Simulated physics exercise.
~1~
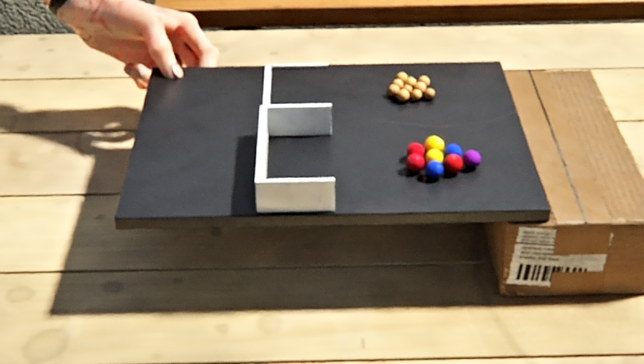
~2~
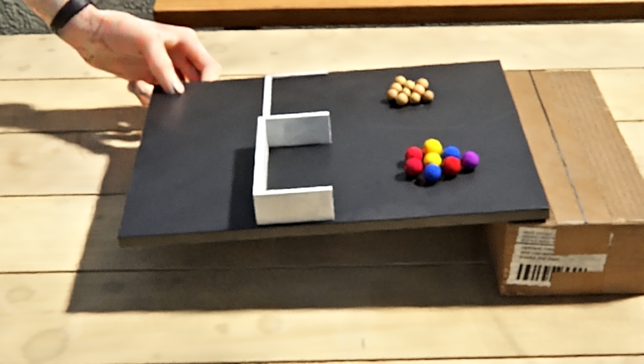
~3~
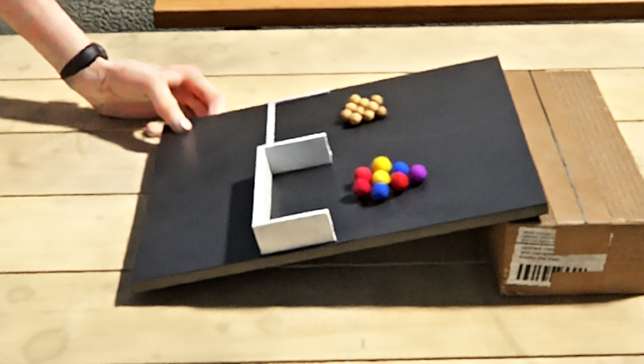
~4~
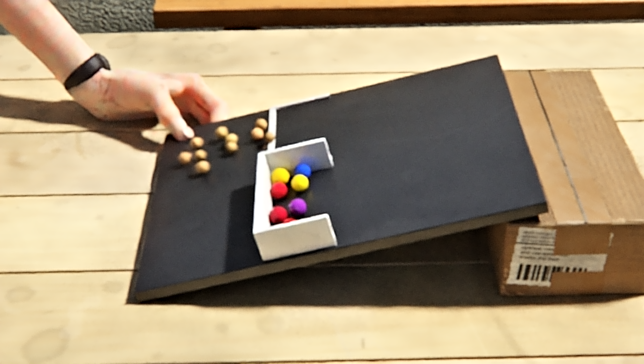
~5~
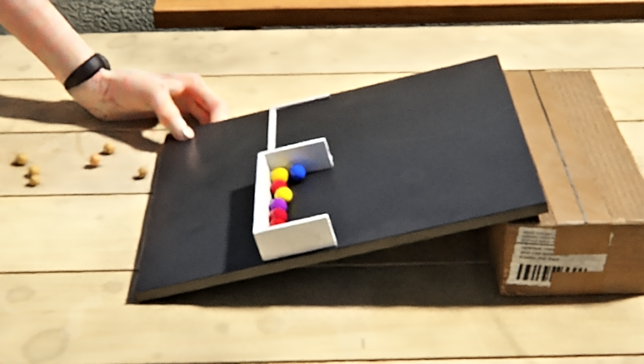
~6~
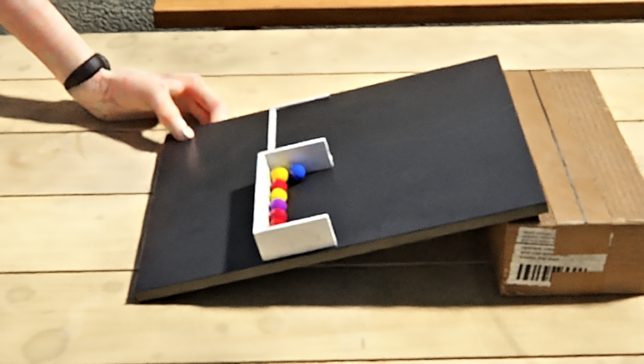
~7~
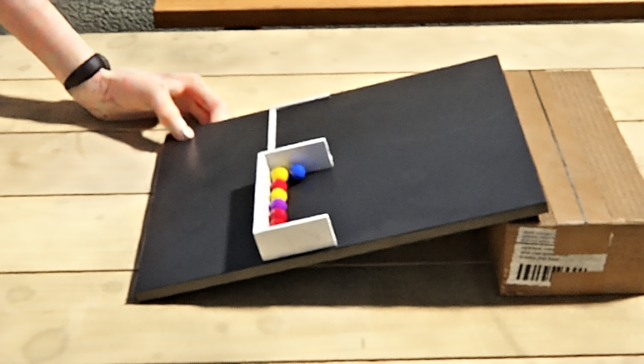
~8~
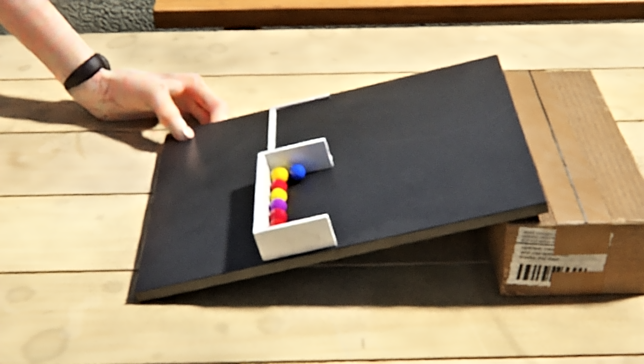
Coloured balls rolling down a black board lowered by a hand and stopping in a white fence, while tan ones roll off left.
